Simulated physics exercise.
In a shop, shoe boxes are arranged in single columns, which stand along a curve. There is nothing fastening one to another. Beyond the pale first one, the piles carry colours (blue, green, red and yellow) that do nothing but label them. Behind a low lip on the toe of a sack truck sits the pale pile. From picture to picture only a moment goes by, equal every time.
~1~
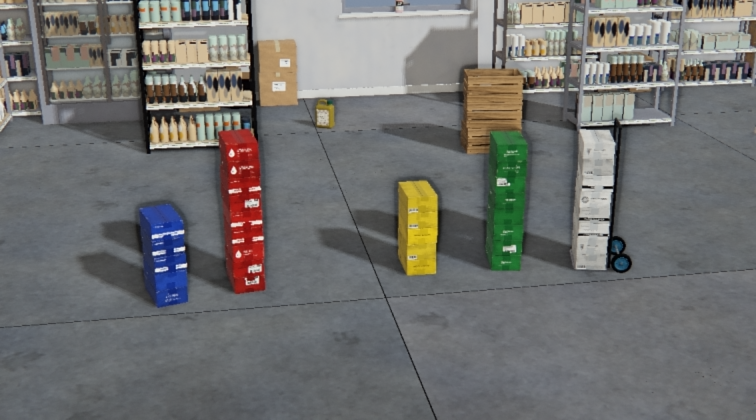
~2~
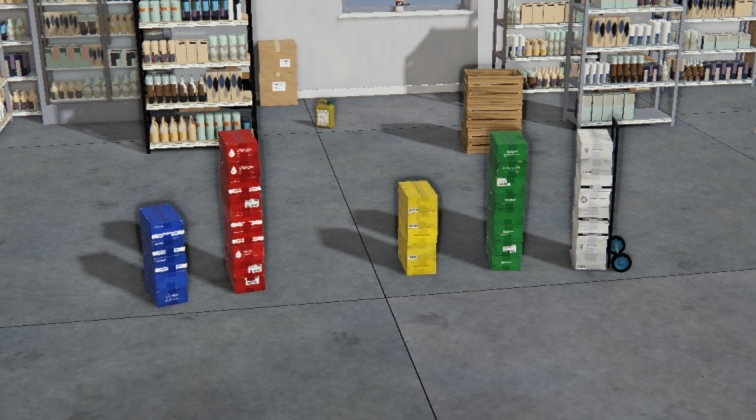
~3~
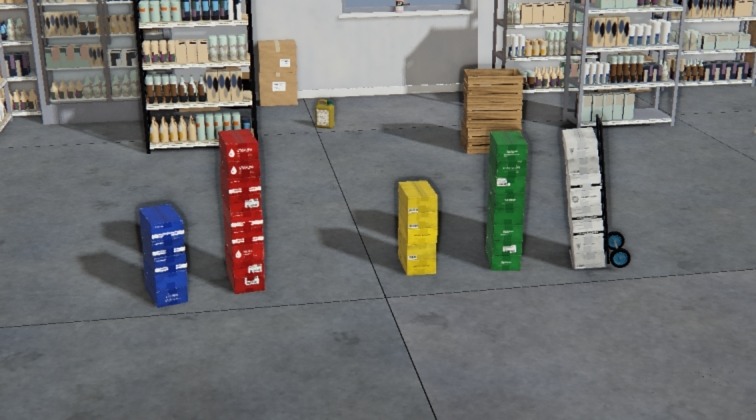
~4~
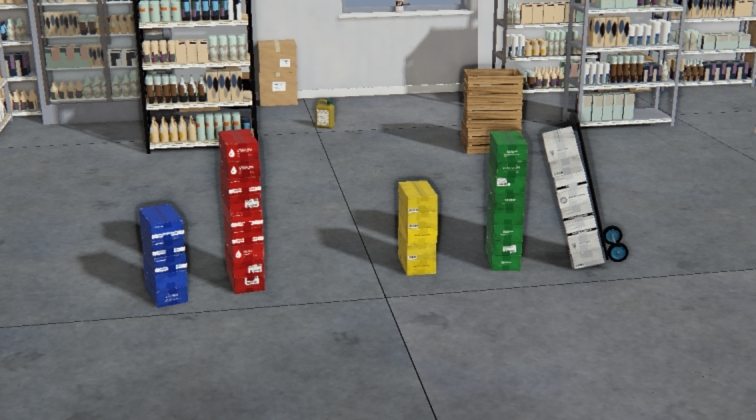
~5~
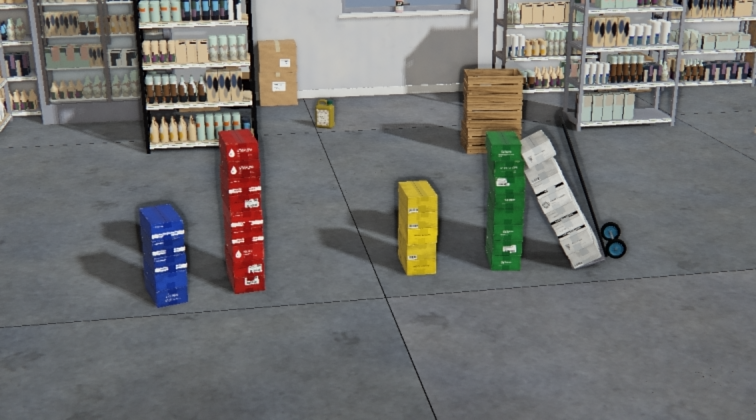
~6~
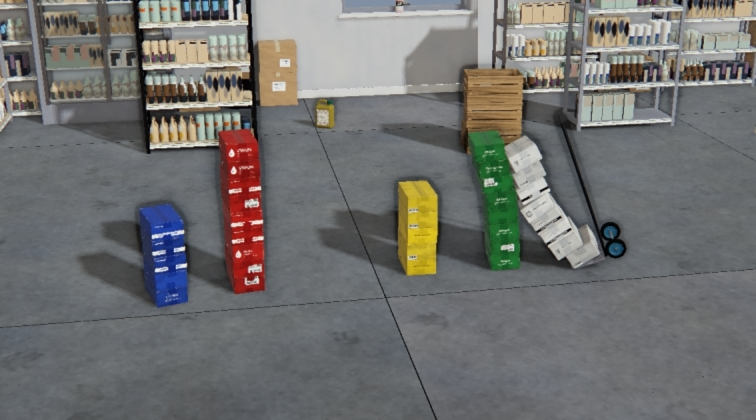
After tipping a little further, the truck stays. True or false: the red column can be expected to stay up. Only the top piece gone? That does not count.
True.
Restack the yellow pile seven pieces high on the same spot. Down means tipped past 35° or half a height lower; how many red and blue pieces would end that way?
Red 0, blue 0.
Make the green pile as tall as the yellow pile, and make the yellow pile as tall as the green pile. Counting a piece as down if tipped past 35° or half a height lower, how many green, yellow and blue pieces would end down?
Pieces down at the end - green: 4, yellow: 0, blue: 0.
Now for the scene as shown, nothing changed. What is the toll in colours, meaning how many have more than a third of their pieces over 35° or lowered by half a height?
Going through each colour, the result is 2.
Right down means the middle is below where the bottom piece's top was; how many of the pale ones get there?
3 in all.
Just after the last frame, 8 of the pale pile down; none of the 9 red boxes down (0 of 27 in all colours); top red box unmoved; top green box tilted clearly.
A moment on, 8 of the pale pile down; none of the 9 red boxes down (8 of 27 in all colours); top red box unmoved; top green box tilted steeply, about its own height lower.
Further on, 8 of the pale pile down; none of the 9 red boxes down (12 of 27 in all colours); top red box unmoved; top green box upside down.
When it is over, 8 of the pale pile down; none of the 9 red boxes down (12 of 27 in all colours); top red box unmoved; top green box upside down. In pixels of the last frame, middles, top red box near (238, 145), top green box near (274, 265).
